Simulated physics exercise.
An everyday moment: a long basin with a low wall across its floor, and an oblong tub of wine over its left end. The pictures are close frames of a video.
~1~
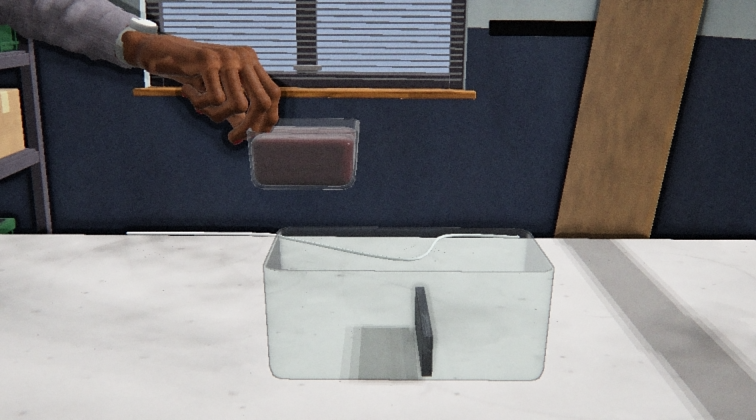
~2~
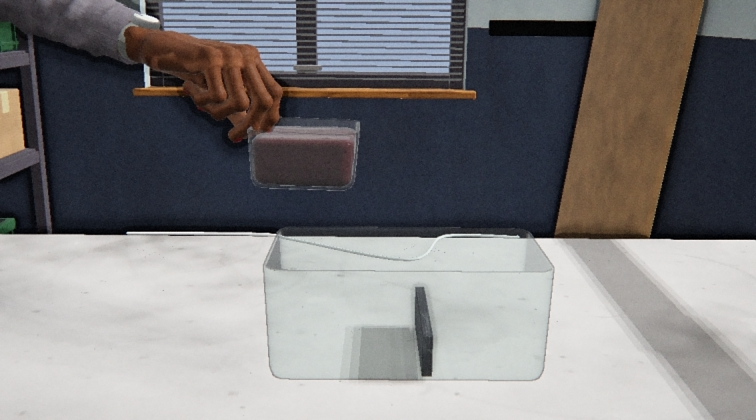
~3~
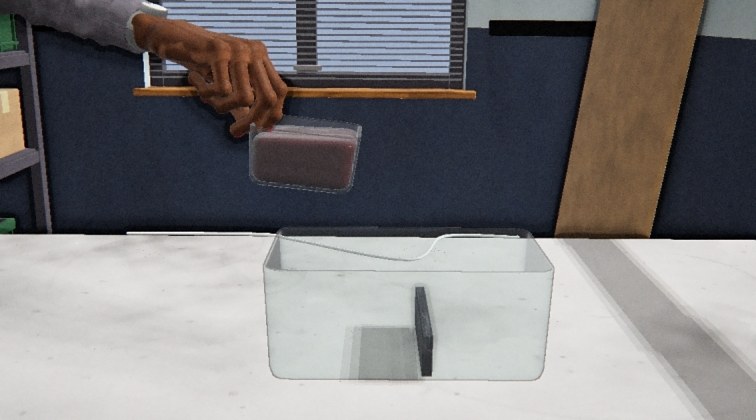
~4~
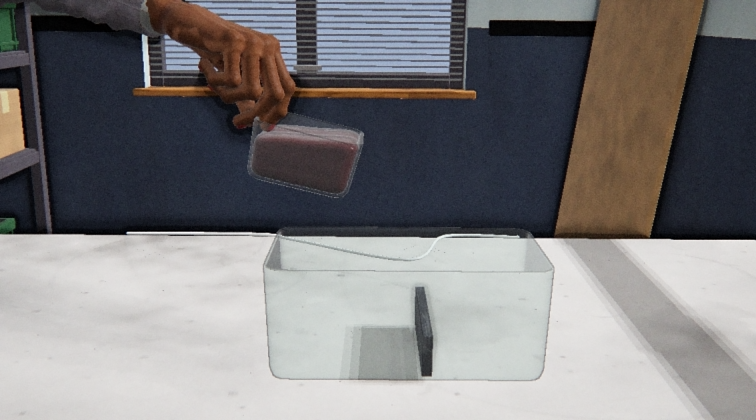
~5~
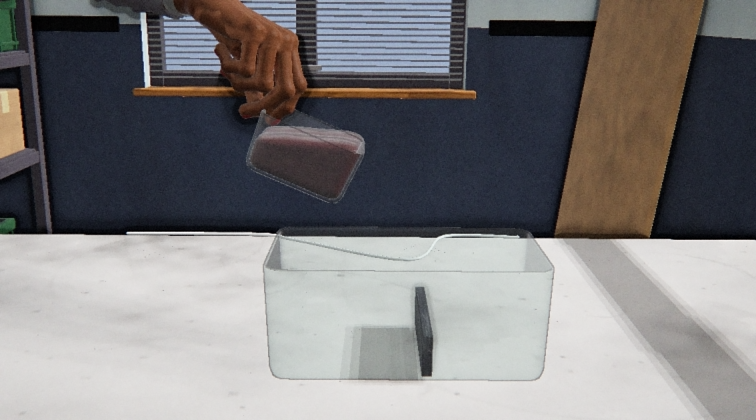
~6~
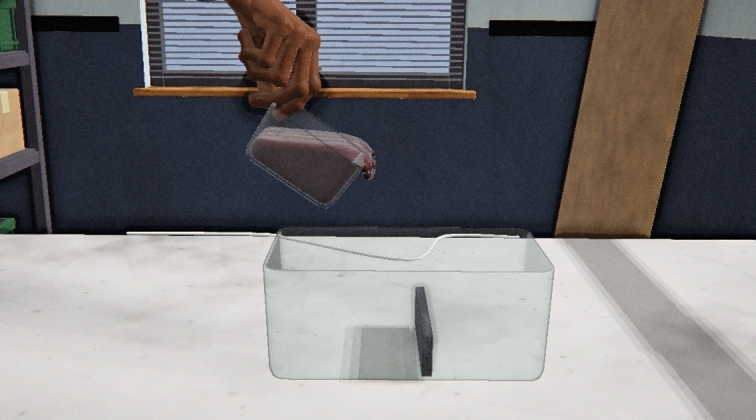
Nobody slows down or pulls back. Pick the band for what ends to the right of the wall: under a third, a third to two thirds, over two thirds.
The share right of the wall is not even a third.
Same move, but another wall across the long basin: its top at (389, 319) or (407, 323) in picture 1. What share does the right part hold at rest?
First some 70, then 55 per cent.
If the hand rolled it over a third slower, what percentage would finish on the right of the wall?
About 30 per cent.
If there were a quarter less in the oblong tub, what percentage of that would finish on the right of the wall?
Close to 5 per cent.
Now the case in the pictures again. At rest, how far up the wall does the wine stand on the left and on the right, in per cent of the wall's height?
Left about 40, right about 10.
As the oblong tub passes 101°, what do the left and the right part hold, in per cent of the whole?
Some 50 per cent left and 15 right.
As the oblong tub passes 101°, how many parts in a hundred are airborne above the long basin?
Close to 25 per cent.
A moment on, the oblong tub is tipped right over and 12 per cent is still to pour, 49 is left of the wall and 15 right of it.
Next, the oblong tub is tipped right over and 0 per cent is still to pour, 81 is left of the wall and 16 right of it.
Then the oblong tub is tipped right over and 0 per cent is still to pour, 82 is left of the wall and 17 right of it.
Later the oblong tub is tipped right over and 0 per cent is still to pour, 82 is left of the wall and 17 right of it.
Finally, 82 per cent lies left of the wall, 17 right of it and 1 outside.
